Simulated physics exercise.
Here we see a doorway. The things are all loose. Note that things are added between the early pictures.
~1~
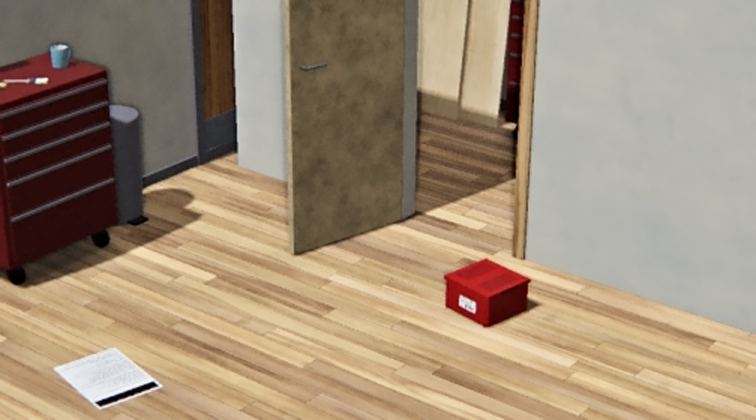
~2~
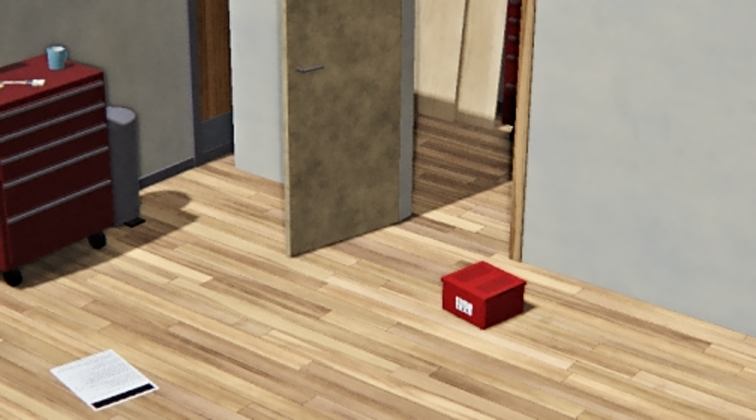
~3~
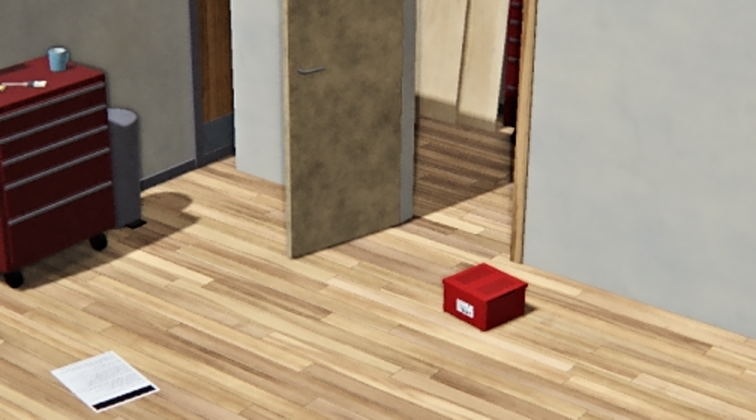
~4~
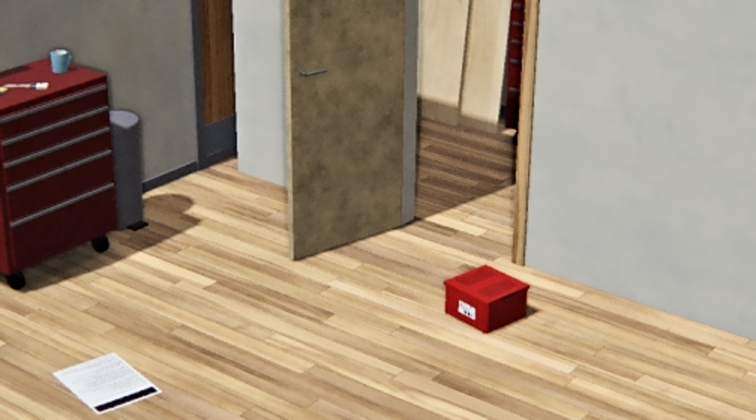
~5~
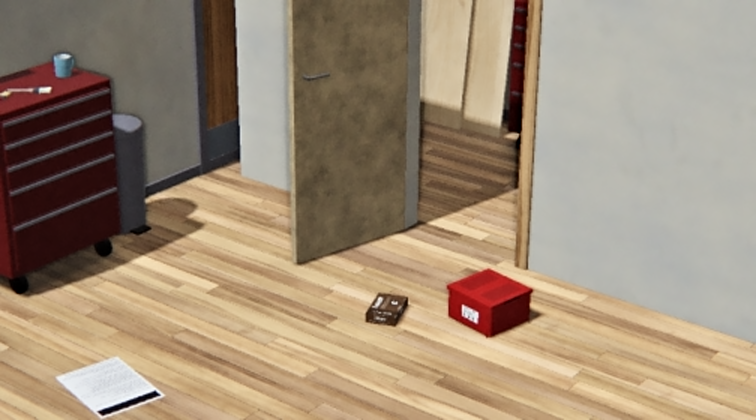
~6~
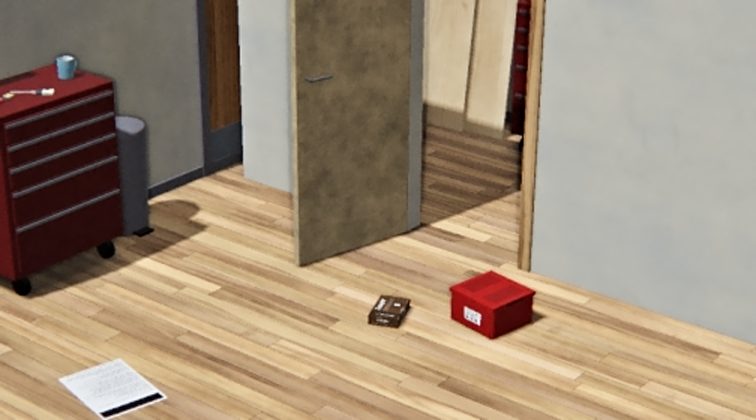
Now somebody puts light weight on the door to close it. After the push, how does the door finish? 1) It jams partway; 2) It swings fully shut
Option 2: It swings fully shut.
Then, 0.60 s after the last picture, door at 88°.
Then, 1.20 s after the last picture, door at 58°.
Then, 1.60 s after the last picture, door at 37°.
Then, 2.10 s after the last picture, door at 11°.
At rest, door at 0°; both in place. Seen from the same camera at the end, brown packet near (389, 311).
